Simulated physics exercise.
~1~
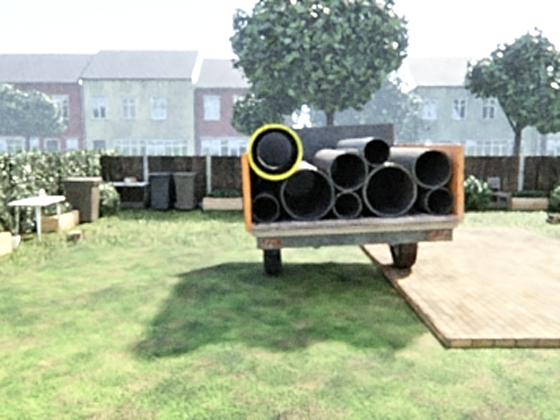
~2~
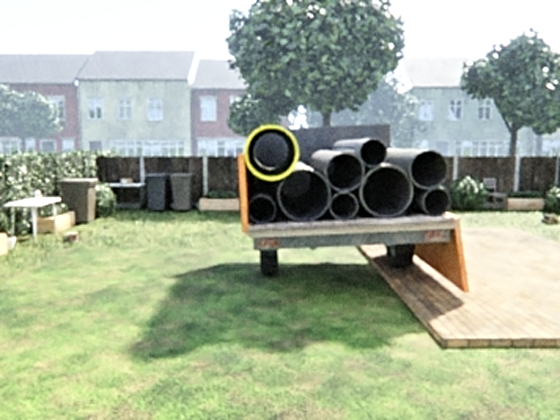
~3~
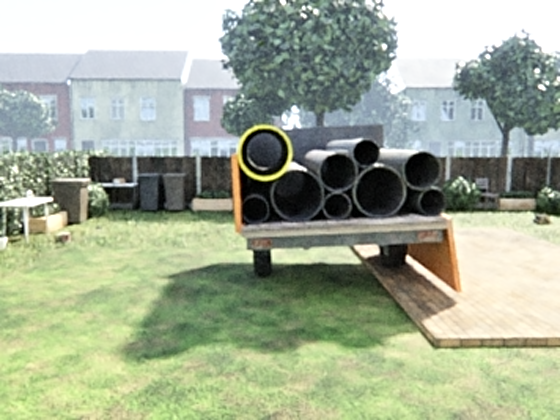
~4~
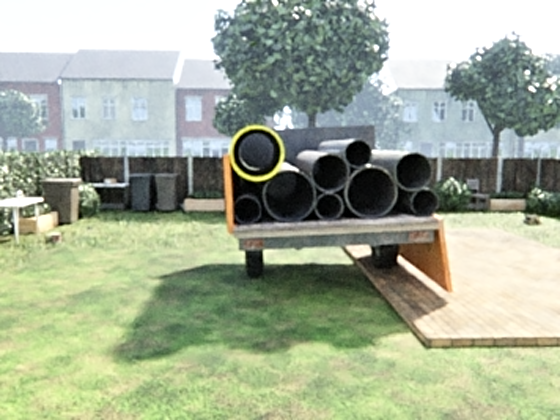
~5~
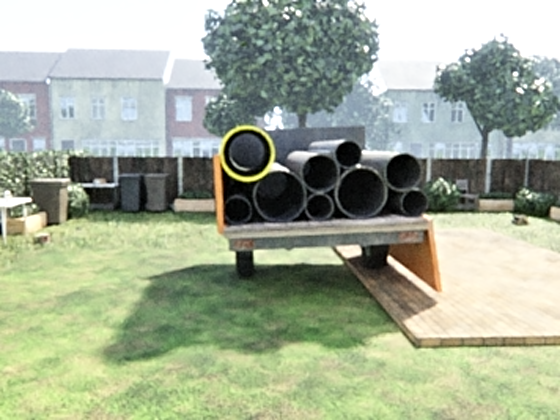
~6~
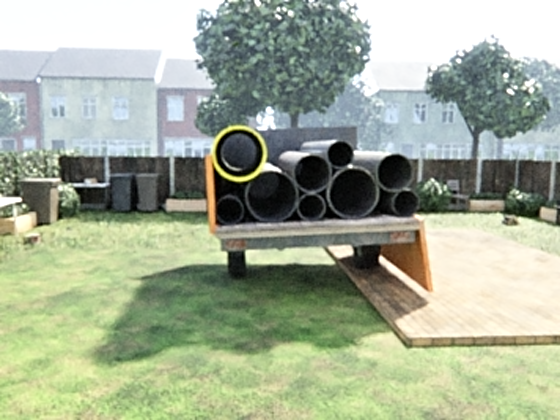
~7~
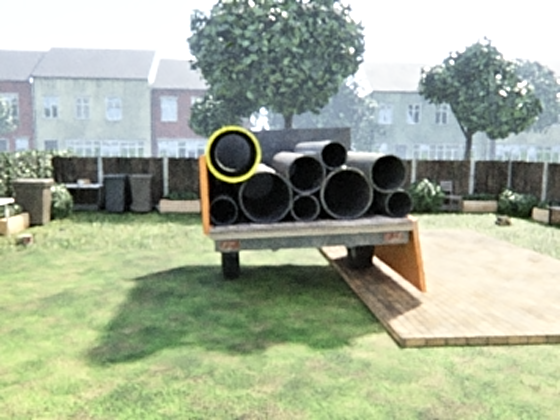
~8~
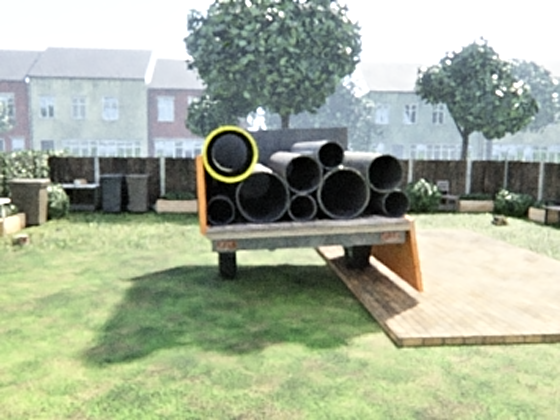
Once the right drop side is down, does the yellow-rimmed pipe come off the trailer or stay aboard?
The yellow-rimmed pipe stays aboard, still resting on top of other pipes at the left of the stack.
